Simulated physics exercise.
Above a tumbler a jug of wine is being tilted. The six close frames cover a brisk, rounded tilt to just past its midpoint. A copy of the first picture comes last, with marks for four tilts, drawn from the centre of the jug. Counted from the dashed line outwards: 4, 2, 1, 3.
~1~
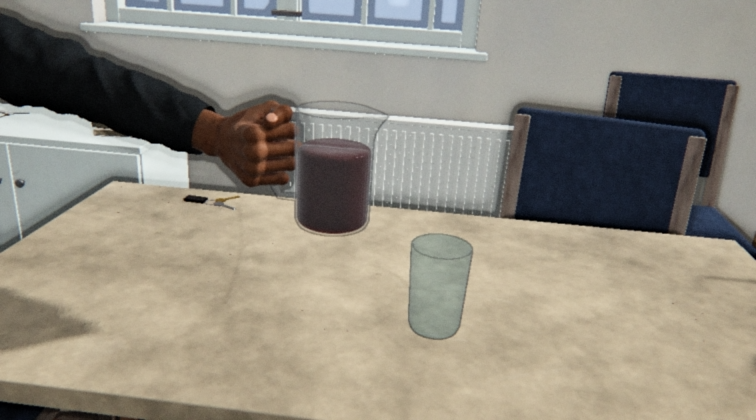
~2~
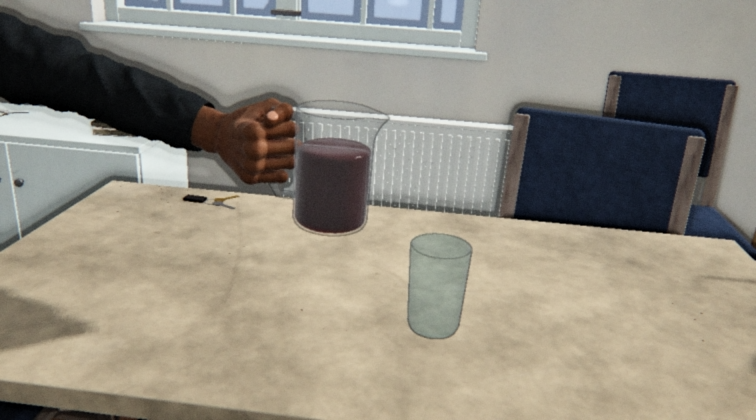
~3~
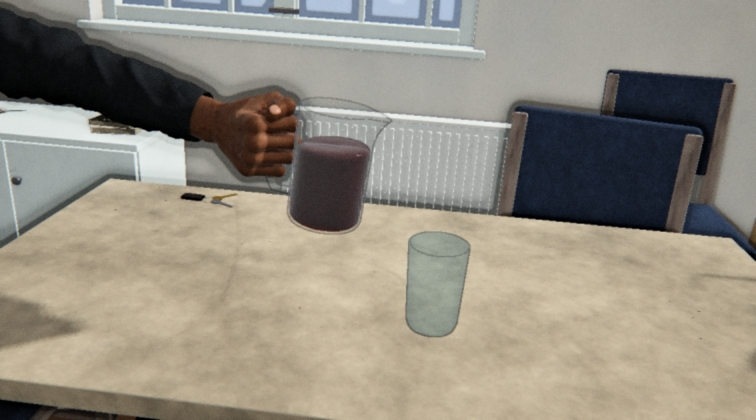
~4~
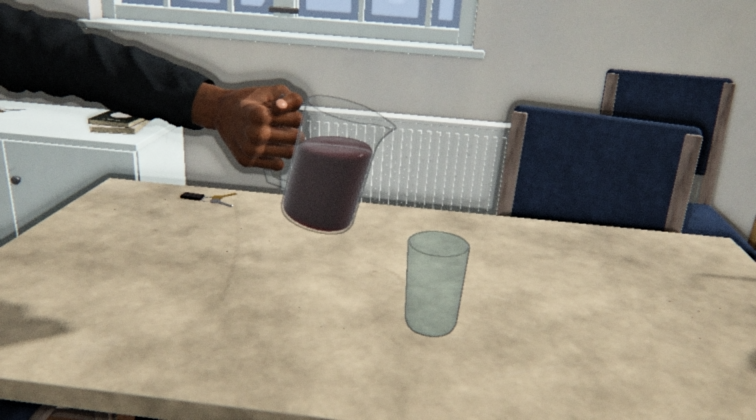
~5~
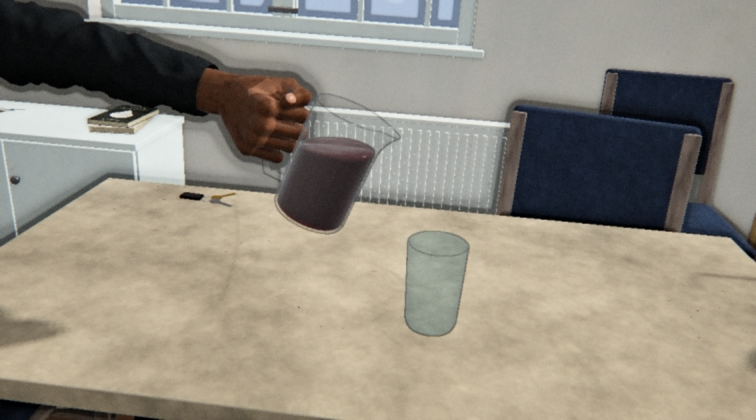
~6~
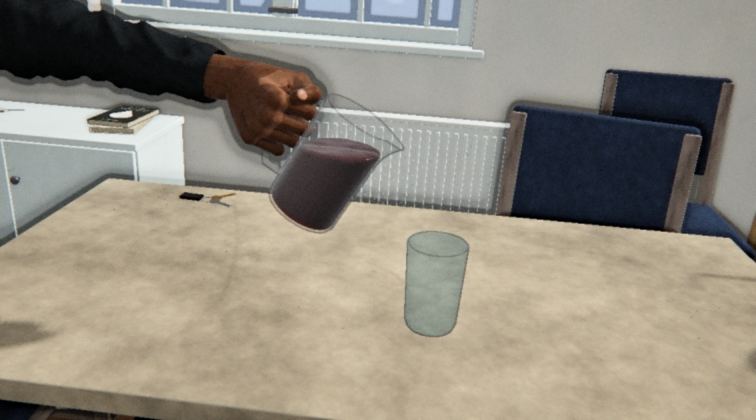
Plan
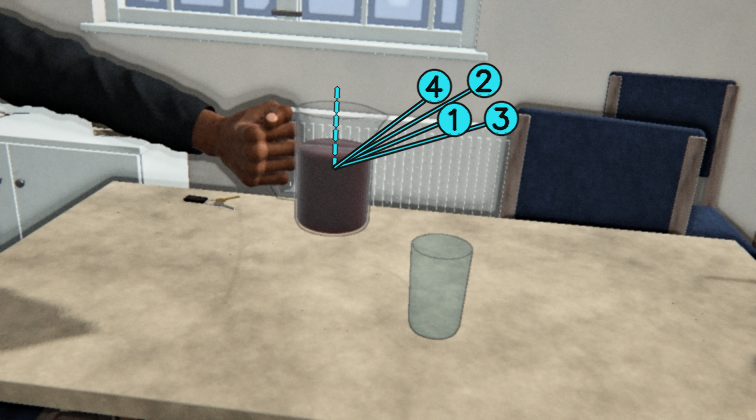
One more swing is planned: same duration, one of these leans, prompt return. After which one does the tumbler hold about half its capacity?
Best: 3.
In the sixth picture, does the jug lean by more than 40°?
No.
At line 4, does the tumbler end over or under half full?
Under half.
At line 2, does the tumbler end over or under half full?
Under half.
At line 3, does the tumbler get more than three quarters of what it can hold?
No, it does not.
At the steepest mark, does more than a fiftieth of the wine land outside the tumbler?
No.
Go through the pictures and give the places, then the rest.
In the first picture, upright, lip at (387, 116); rim of the tumbler round (442, 245); nothing has left yet.
In the second picture, upright, lip at (388, 118); nothing has left yet.
In the third picture, tipped about 6°, lip at (390, 120); nothing has left yet.
In the fourth picture, tipped about 13°, lip at (395, 127); nothing has left yet.
In the fifth picture, tipped about 21°, lip at (400, 137); nothing has left yet.
In the sixth picture, tipped about 30°, lip at (403, 148); nothing has left yet.
In cyan, 1 at (437, 124); 2 at (471, 89); 3 at (485, 124); 4 at (424, 100).
For line 1, the tumbler ends with about 30 % of what it can hold.
For line 2, the tumbler ends with about 16 % of what it can hold.
For line 3, the tumbler ends with about 49 % of what it can hold.
For line 4, the tumbler ends with about 7 % of what it can hold.
